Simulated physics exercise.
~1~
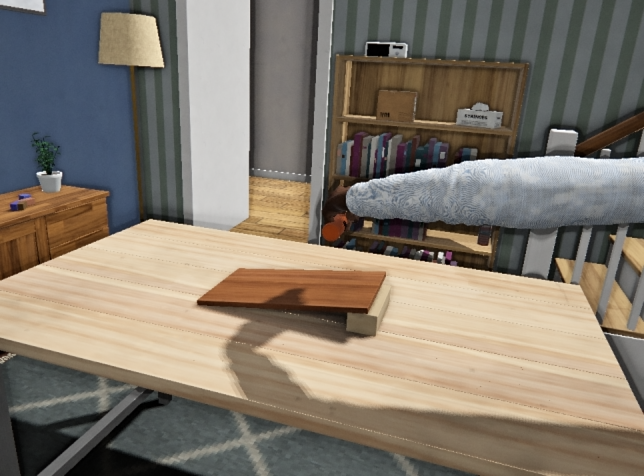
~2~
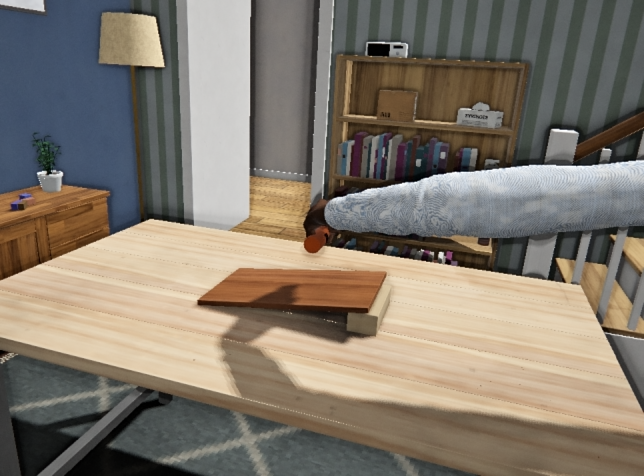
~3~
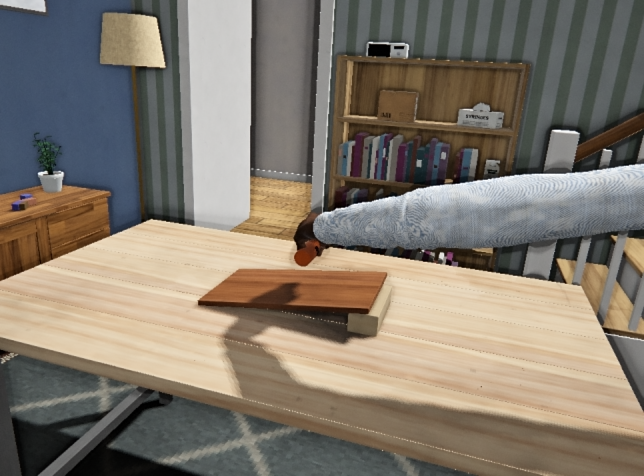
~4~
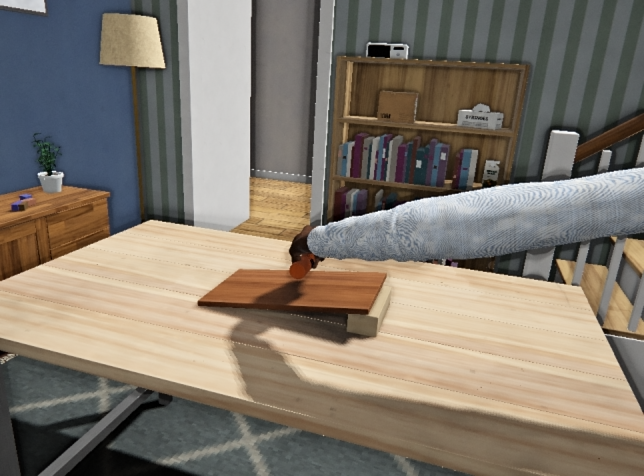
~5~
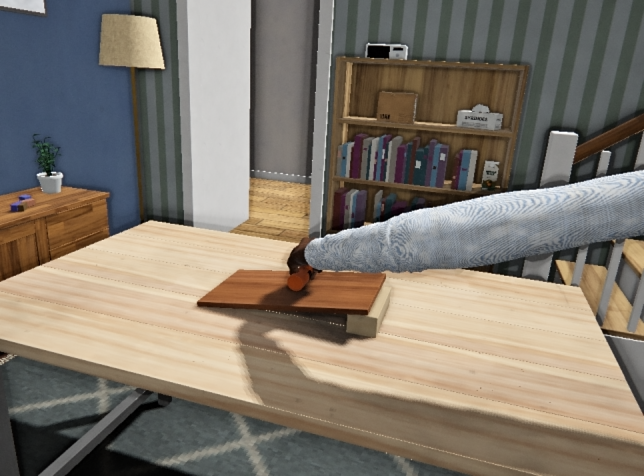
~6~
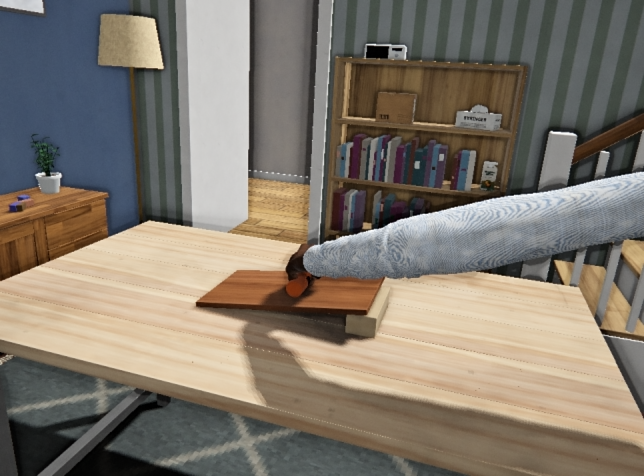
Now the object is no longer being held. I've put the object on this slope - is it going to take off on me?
It heads for the low end.
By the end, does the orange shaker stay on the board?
In the end it goes over the edge.
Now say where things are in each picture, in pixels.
Still above its spot; orange shaker (338, 225), in the first frame.
Still above its spot; orange shaker (320, 237), in the second frame.
Still above its spot; orange shaker (311, 250), in the third frame.
Still above its spot; orange shaker (306, 262), in the fourth frame.
Still above its spot; orange shaker (304, 274), in the fifth frame.
Set down, still held; orange shaker (303, 280), in the sixth frame.
Then, 0.90 s after the last picture, orange shaker rolled well along near (221, 277).
Then, 1.50 s after the last picture, orange shaker now off the board.
Then, 2.20 s after the last picture, things are still on the move.
Then, 2.60 s after the last picture, as before.
By the end, off the board, orange shaker. The orange shaker slides or rolls down.
